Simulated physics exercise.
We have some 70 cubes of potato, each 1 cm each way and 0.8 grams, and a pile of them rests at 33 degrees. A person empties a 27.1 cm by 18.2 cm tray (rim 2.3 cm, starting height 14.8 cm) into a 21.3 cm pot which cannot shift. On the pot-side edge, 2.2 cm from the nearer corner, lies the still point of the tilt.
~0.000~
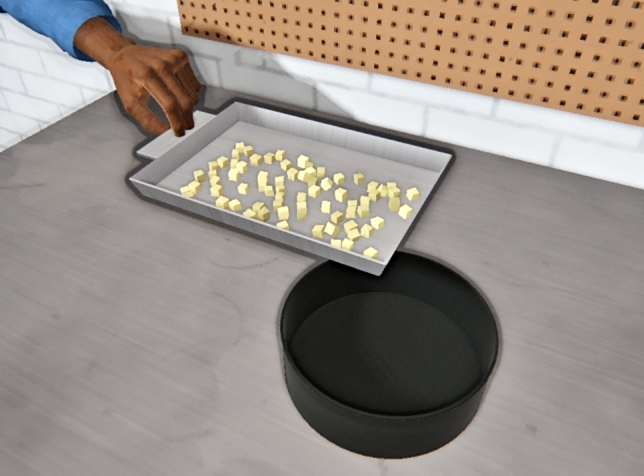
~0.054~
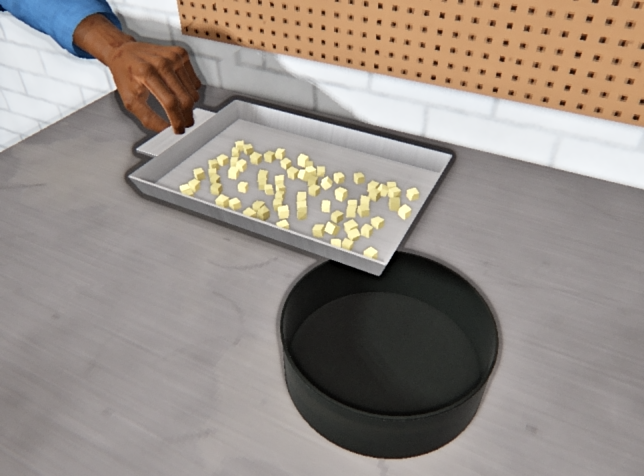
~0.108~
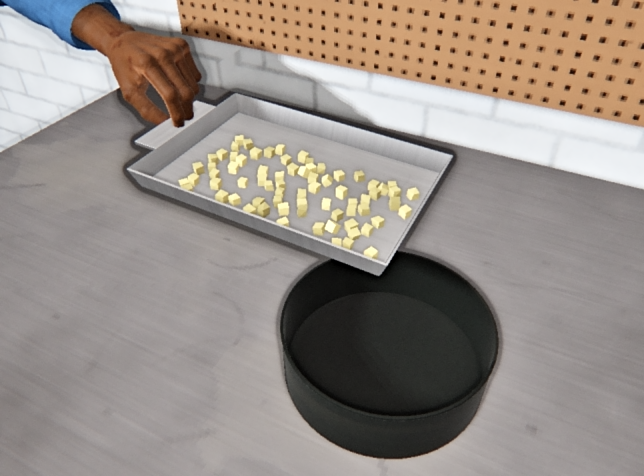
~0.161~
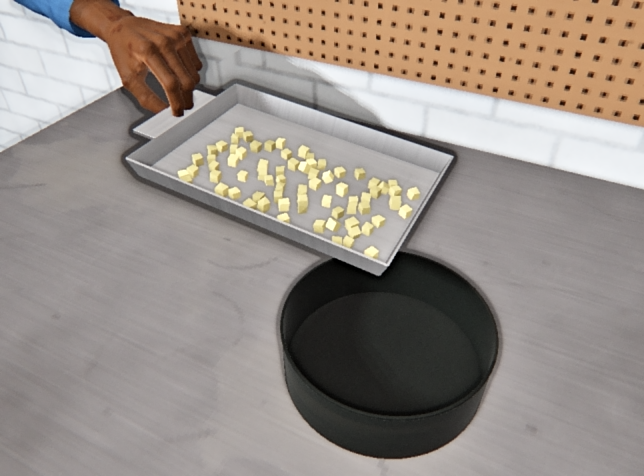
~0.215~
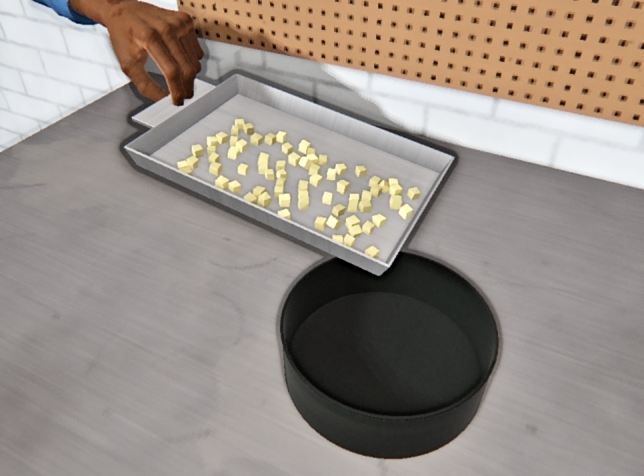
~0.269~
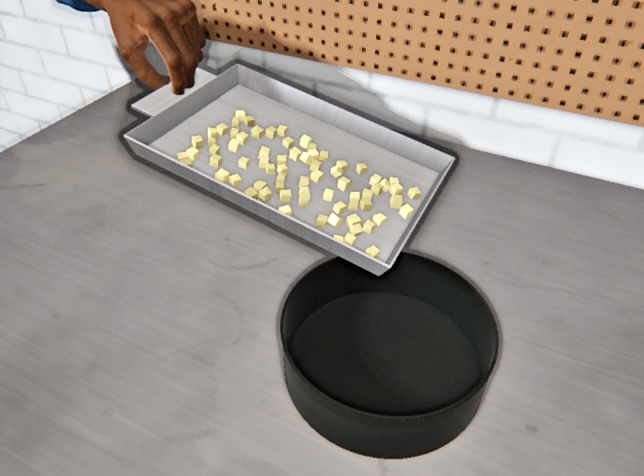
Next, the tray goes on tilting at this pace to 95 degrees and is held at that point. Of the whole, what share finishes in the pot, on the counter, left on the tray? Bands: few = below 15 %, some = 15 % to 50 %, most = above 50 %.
Pot: Most, counter: Some, left on the tray: Few.
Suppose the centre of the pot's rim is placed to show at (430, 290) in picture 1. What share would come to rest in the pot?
It would come to around 95 percent.
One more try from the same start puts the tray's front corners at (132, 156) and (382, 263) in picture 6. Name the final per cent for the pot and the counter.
Final per cent - pot 95, counter 5.
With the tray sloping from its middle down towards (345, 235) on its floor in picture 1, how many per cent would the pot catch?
Roughly 100 percent of them.
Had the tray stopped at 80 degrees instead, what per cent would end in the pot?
Roughly 15 percent.
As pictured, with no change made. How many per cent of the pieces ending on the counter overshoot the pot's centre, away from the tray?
Share: Close to 100 %.
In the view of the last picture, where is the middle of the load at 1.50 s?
Load centre: About (414, 224) px.
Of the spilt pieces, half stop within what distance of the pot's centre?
Close to 24 cm, give or take.
After 1.01 s, tilt 50 degrees; the tray holds 100 %, the pot 0 %.
After 1.50 s, tilt 76 degrees; the tray holds 70 %, the pot 15 %.
After 2.06 s, tilt 95 degrees; the tray holds 20 %, the pot 50 %.
By 3.3 s all is still; pot 70 %, counter 30 %, tray 0 %.
